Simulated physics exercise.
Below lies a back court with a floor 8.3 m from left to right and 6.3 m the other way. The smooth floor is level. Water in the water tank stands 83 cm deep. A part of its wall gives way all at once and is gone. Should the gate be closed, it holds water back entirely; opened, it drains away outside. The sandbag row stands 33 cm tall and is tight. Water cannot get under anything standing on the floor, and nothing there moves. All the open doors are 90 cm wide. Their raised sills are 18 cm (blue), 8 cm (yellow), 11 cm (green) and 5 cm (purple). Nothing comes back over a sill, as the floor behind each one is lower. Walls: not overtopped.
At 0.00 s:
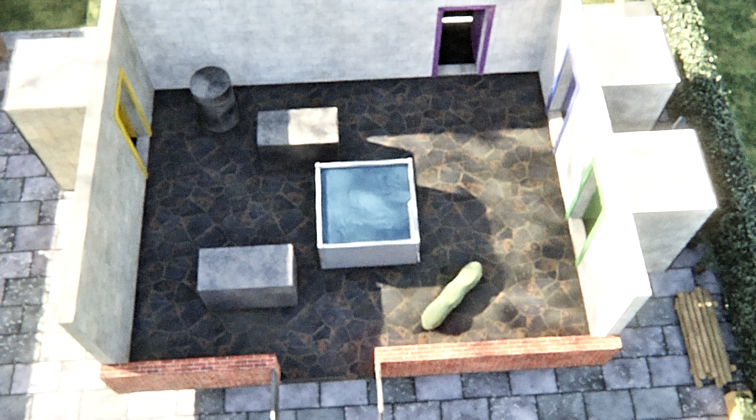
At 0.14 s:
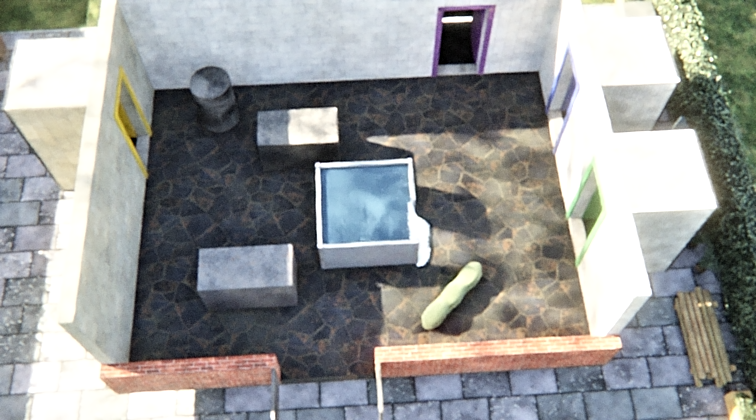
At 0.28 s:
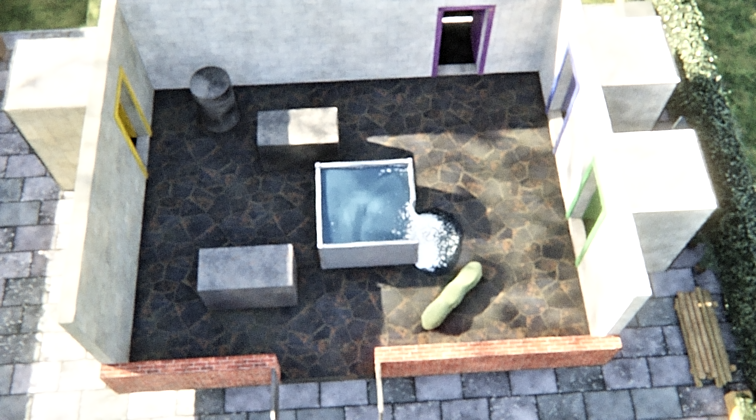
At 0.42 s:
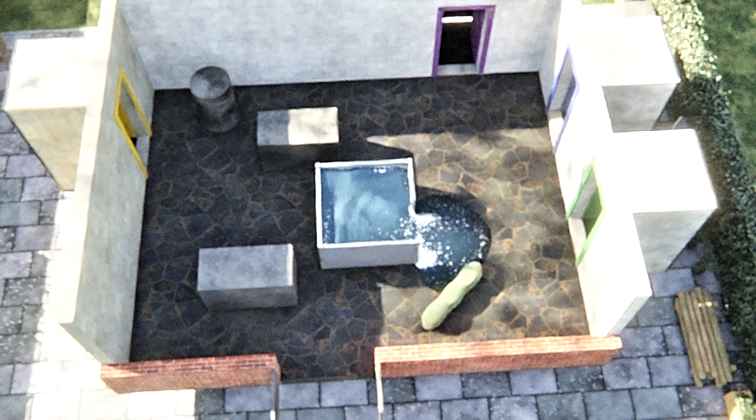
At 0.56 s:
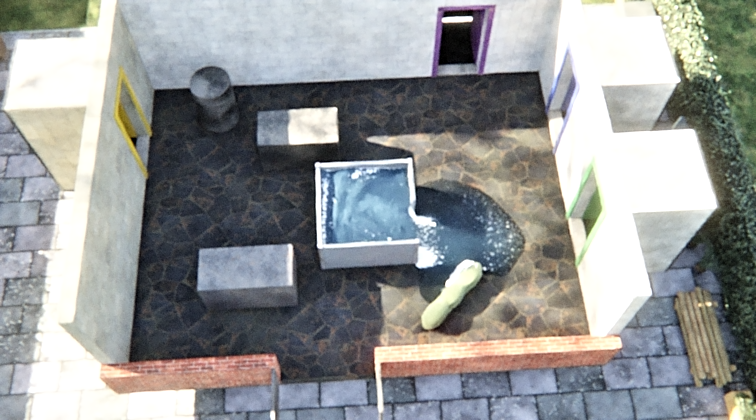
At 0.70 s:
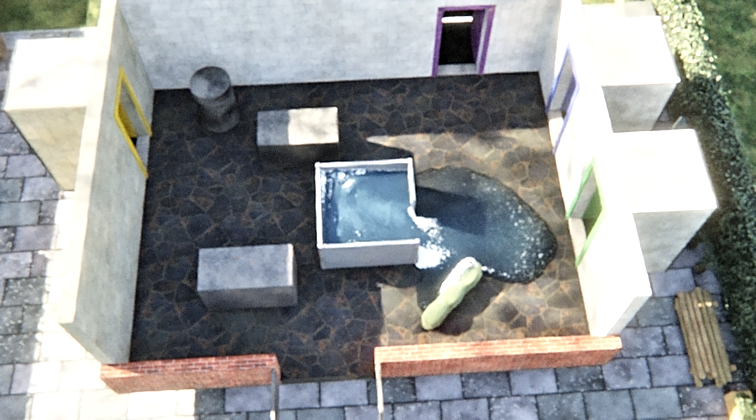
A walled back court with a dark stone floor is seen from high above by a camera that stays still. A pale square tank of blue water stands in the middle, with grey blocks and a dark barrel to its left, a pale green rounded shape at lower right, low brick walls in front, and yellow, purple, blue and green openings around. Water bursts from the tank's right side, foams white and spreads rightward in a widening dark pool, reaching the green shape.
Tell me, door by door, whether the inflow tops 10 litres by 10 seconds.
The blue door will hold enough water back, the yellow door will hold enough water back, the green door will not hold enough water back, the purple door will not hold enough water back.
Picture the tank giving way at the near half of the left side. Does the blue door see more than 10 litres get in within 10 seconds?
Against that limit: Blue short of it.
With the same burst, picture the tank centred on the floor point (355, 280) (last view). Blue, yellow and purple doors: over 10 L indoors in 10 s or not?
Lab note: Blue door limit not exceeded; yellow door limit not exceeded; purple door limit exceeded.
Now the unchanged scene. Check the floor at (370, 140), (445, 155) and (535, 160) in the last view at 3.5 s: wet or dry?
The first point is not yet hit, the second is not yet hit and the third is awash.
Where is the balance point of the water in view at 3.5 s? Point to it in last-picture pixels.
I'd say somewhere around (447, 225).
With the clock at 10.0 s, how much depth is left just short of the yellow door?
It comes to near 3.0 cm.
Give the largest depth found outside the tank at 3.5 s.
I'd put it at close to 24 cm.
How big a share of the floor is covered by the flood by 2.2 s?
Roughly 30 % of the floor is wet.
After 1.4 s water covers 20 % of the floor and is deepest (44 cm) near (462, 272); blue door not reached, yellow door not reached, green door 21 cm at the sill, 49 L in, purple door not reached.
After 2.2 s water covers 30 % of the floor and is deepest (33 cm) near (462, 272); blue door 13 cm at the sill, 0 L in, yellow door not reached, green door 28 cm at the sill, 186 L in, purple door not reached.
After 3.5 s water covers 40 % of the floor and is deepest (24 cm) near (462, 272); blue door 9 cm at the sill, 0 L in, yellow door not reached, green door 21 cm at the sill, 290 L in, purple door 8 cm at the sill, 0 L in.
After 6.0 s water covers 65 % of the floor and is deepest (14 cm) near (570, 240); blue door 6 cm at the sill, 0 L in, yellow door not reached, green door 14 cm at the sill, 342 L in, purple door 8 cm at the sill, 18 L in.
After 10.0 s water covers 85 % of the floor and is deepest (8 cm) near (492, 354); blue door 5 cm at the sill, 0 L in, yellow door 3 cm at the sill, 0 L in, green door 8 cm at the sill, 347 L in, purple door 6 cm at the sill, 29 L in.
